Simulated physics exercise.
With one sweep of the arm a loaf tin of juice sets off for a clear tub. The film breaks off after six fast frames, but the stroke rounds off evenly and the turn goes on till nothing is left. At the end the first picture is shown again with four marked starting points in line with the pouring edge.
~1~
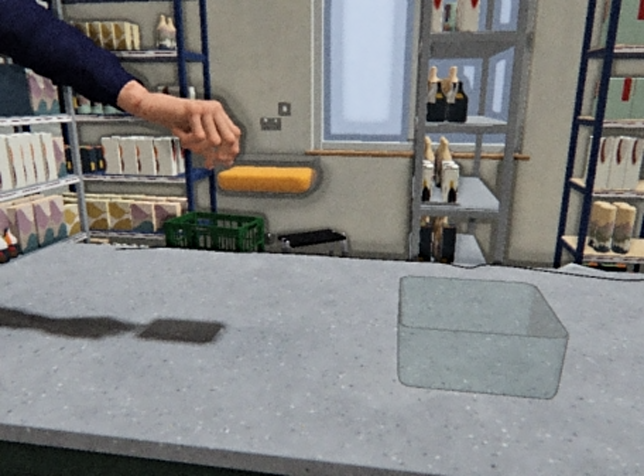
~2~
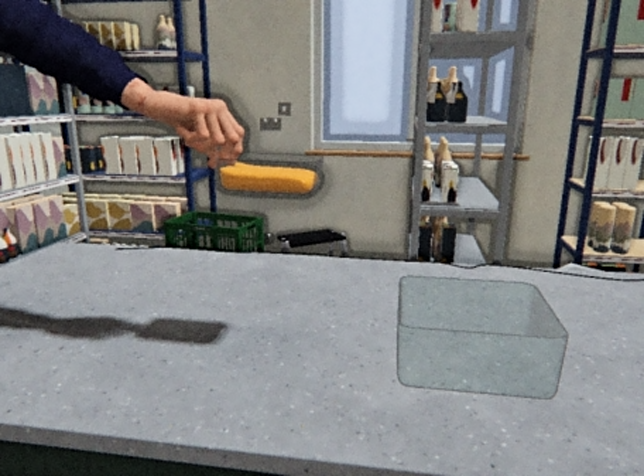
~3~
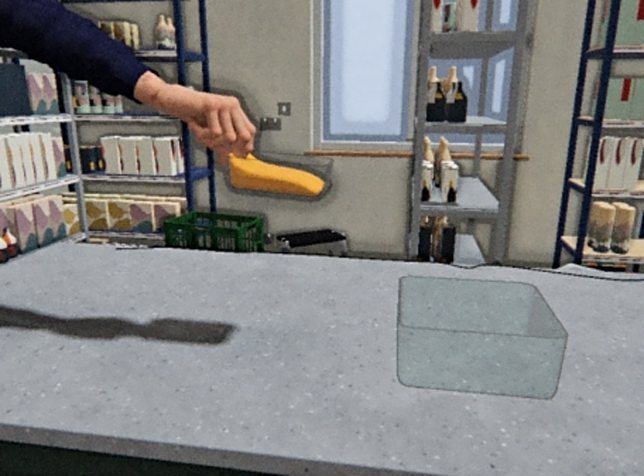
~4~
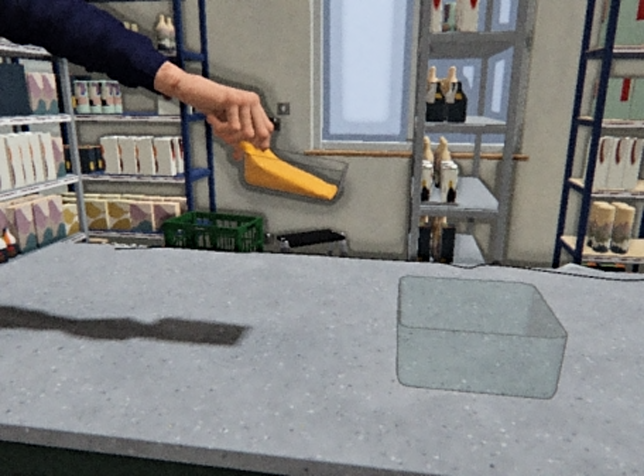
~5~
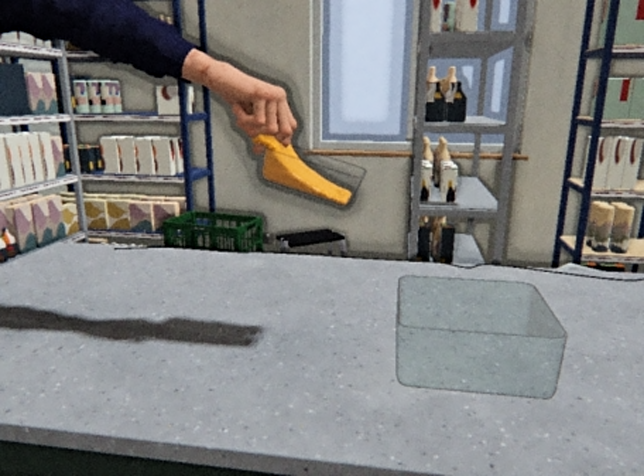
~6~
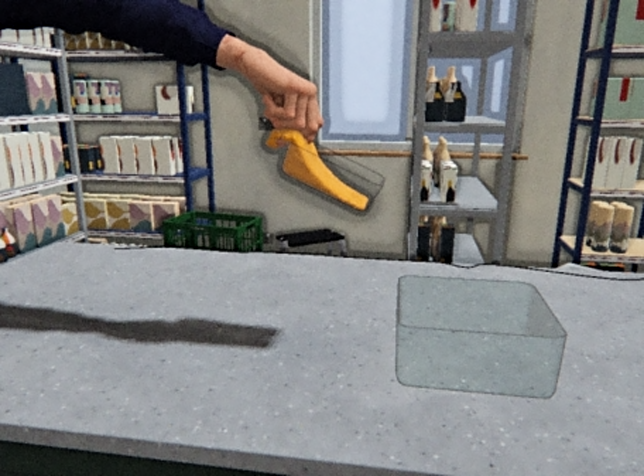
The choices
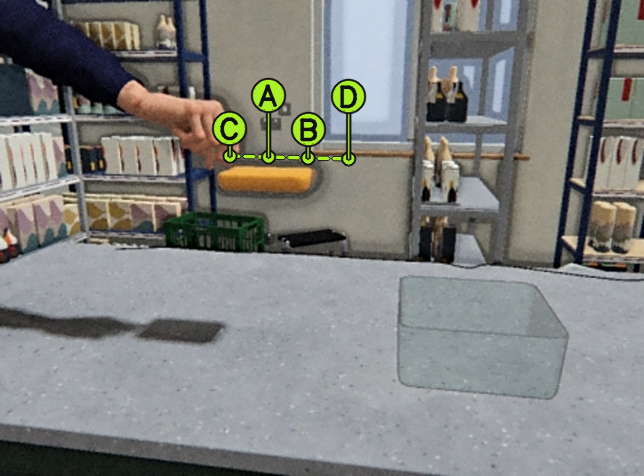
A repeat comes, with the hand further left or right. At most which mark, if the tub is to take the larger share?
Take A.
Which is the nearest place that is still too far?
That is place C.
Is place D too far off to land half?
No.
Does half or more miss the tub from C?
Yes.
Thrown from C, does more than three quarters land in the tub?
No, less.
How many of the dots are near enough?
Three of the four.
On the marked copy, A at (268, 157); B at (308, 157); C at (229, 156); D at (348, 158).
For place A, about 71 % lands in the tub, 24 % falls short and 5 % goes beside or beyond.
For place B, about 65 % lands in the tub, 17 % falls short and 18 % goes beside or beyond.
For place C, about 33 % lands in the tub, 62 % falls short and 5 % goes beside or beyond.
For place D, about 63 % lands in the tub, 8 % falls short and 29 % goes beside or beyond.
